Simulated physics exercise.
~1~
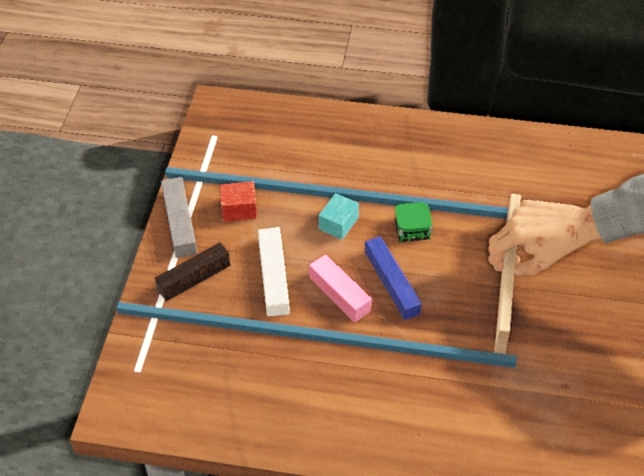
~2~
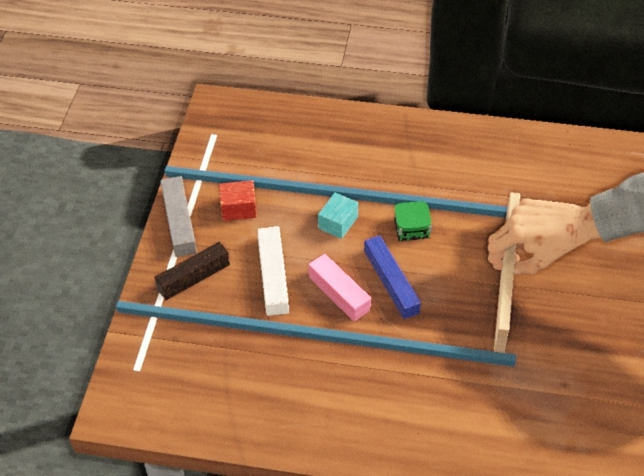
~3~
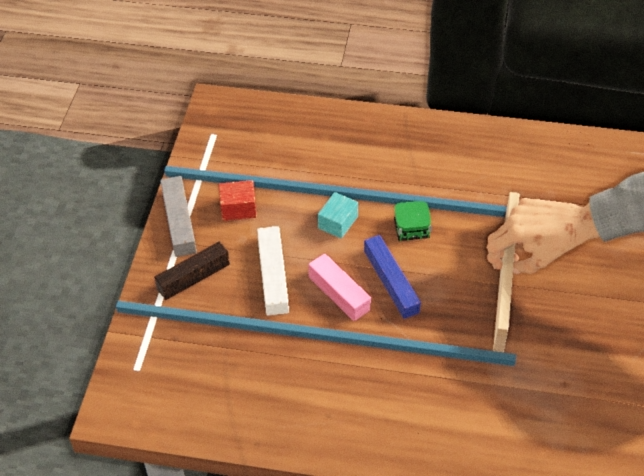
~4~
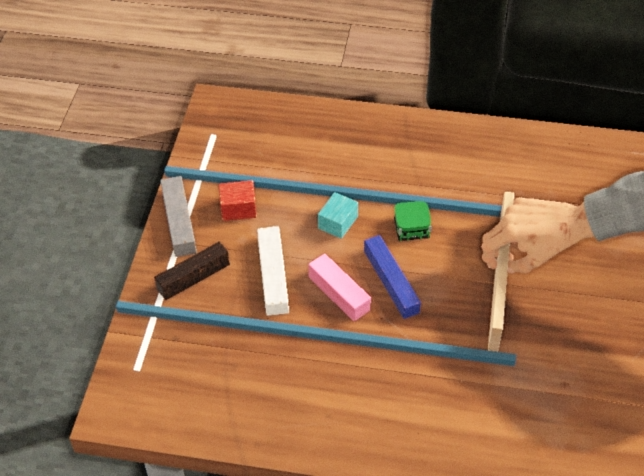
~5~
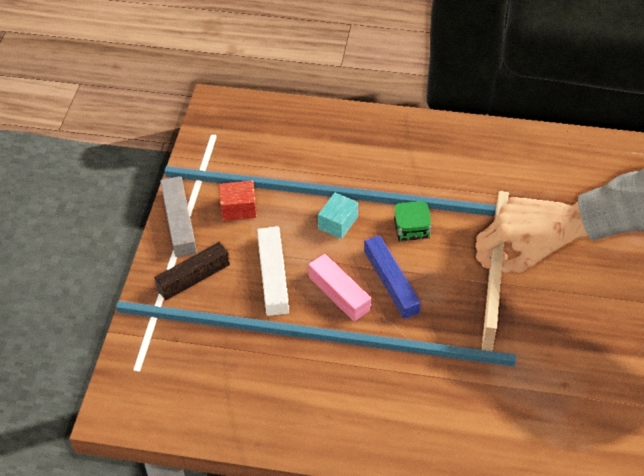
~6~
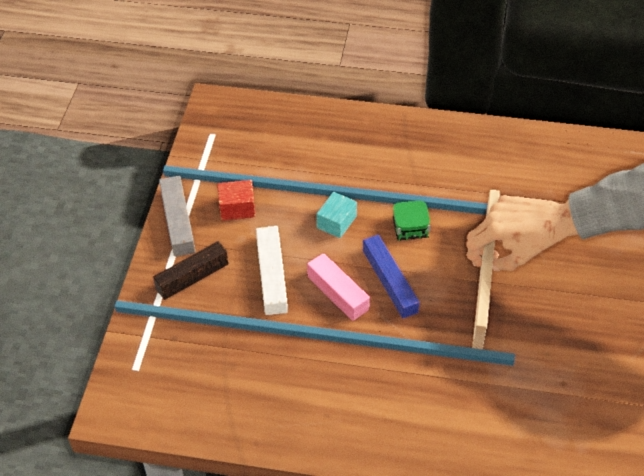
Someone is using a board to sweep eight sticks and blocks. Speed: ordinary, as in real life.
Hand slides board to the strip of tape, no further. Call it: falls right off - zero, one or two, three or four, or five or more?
Call: Five or more.
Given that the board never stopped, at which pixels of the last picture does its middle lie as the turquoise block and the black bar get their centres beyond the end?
Estimated middle: (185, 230), and (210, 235) for the other.
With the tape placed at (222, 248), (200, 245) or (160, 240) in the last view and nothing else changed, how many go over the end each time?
Counts per try, in order: 1 / 3 / 6.
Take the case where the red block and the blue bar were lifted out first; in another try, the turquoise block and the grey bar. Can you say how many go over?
Counts - first: 3, second: 3.
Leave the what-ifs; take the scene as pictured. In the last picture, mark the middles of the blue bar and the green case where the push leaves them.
They come to rest around (166, 244) and (176, 190).
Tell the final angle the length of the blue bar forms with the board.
I'd estimate about 0 degrees.
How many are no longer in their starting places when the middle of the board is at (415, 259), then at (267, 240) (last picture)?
I count 2 first and 8 after.
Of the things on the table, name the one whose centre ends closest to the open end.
That's the pink stick.
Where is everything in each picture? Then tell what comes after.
Grey bar (179, 217); black bar (193, 272); red block (238, 202); board (508, 272); tape (179, 244), in the first picture.
Black bar (193, 271); turquoise block (338, 216), in the second picture.
Red block (238, 201); white bar (273, 270), in the third picture.
Grey bar (178, 216); board (501, 270), in the fourth picture.
Black bar (193, 271); pink stick (339, 287), in the fifth picture.
Grey bar (177, 215); black bar (192, 270); red block (236, 200); board (487, 268); tape (177, 242), in the sixth picture.
Soon after, none off yet; grey bar at rest near (177, 215); black bar at rest near (192, 270); red block at rest near (236, 200).
Then, none off yet; grey bar tipped well over near (133, 214); black bar moved a little near (150, 268); red block moved well along near (166, 190).
At rest, the number that fall off is five or more; fallen, turquoise block, white bar, red block, black bar and grey bar.
